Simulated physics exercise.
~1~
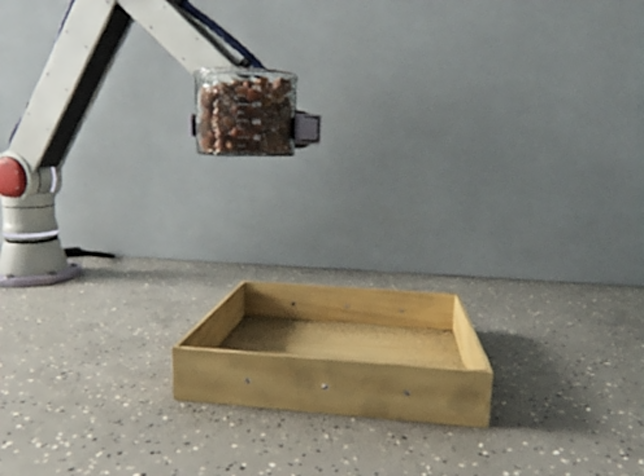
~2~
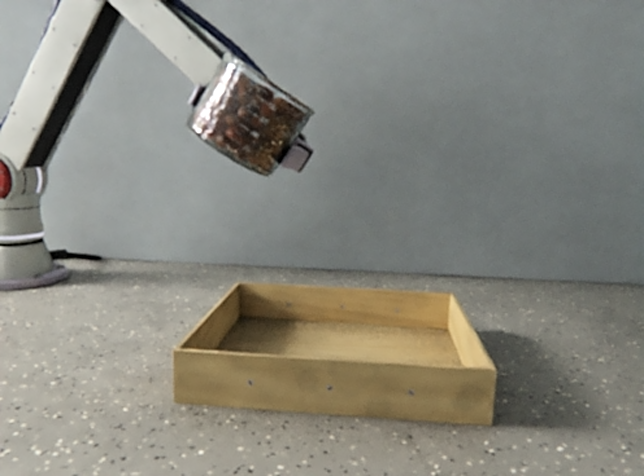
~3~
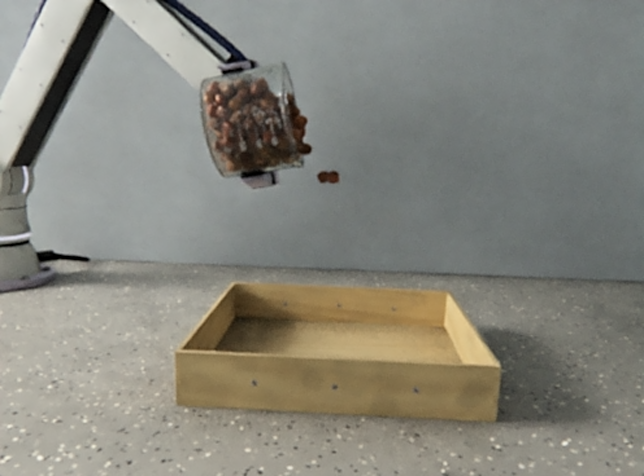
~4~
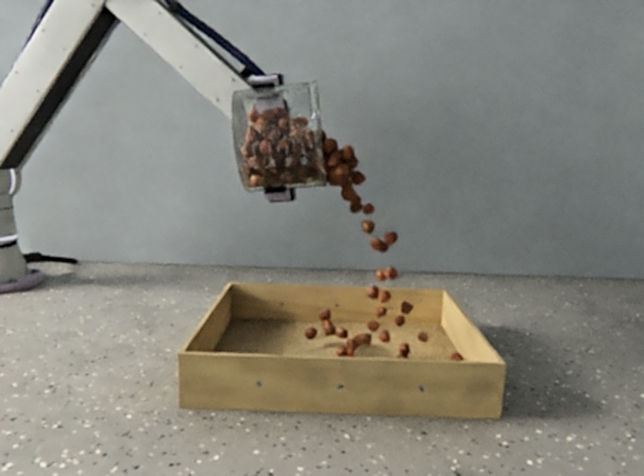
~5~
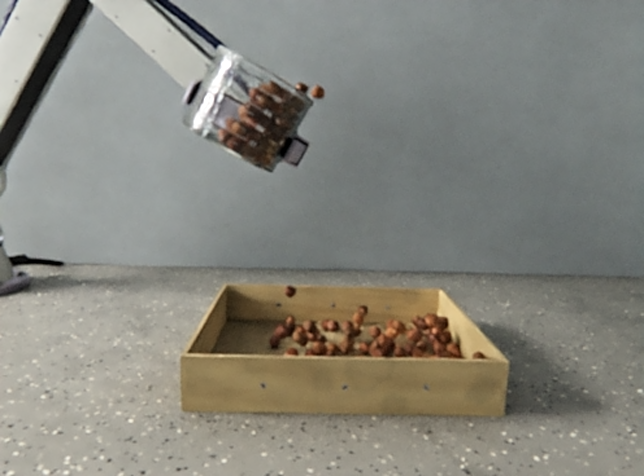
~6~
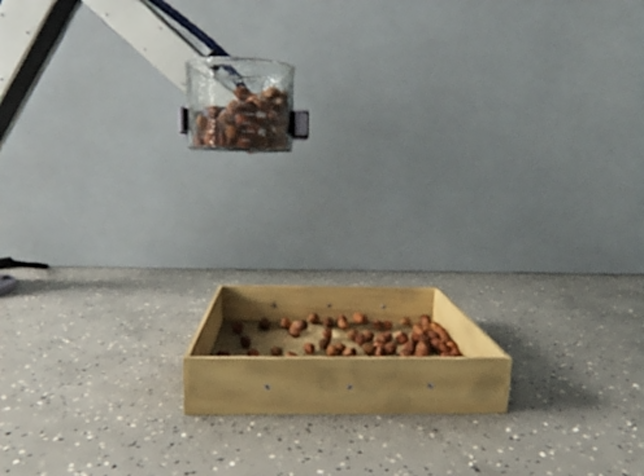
On a speckled grey table top before a plain grey wall, seen from the front and slightly above, a shallow wooden tray sits beneath a clear beaker full of reddish-brown hazelnuts. A white robot arm with dark cables reaches in from the left and holds the beaker upright. The arm tips the beaker to the right until it lies on its side and the first nuts slip out. A stream of hazelnuts tumbles into the tray and scatters. The arm then turns the beaker back upright, leaving it roughly half full above nuts spread across the tray.
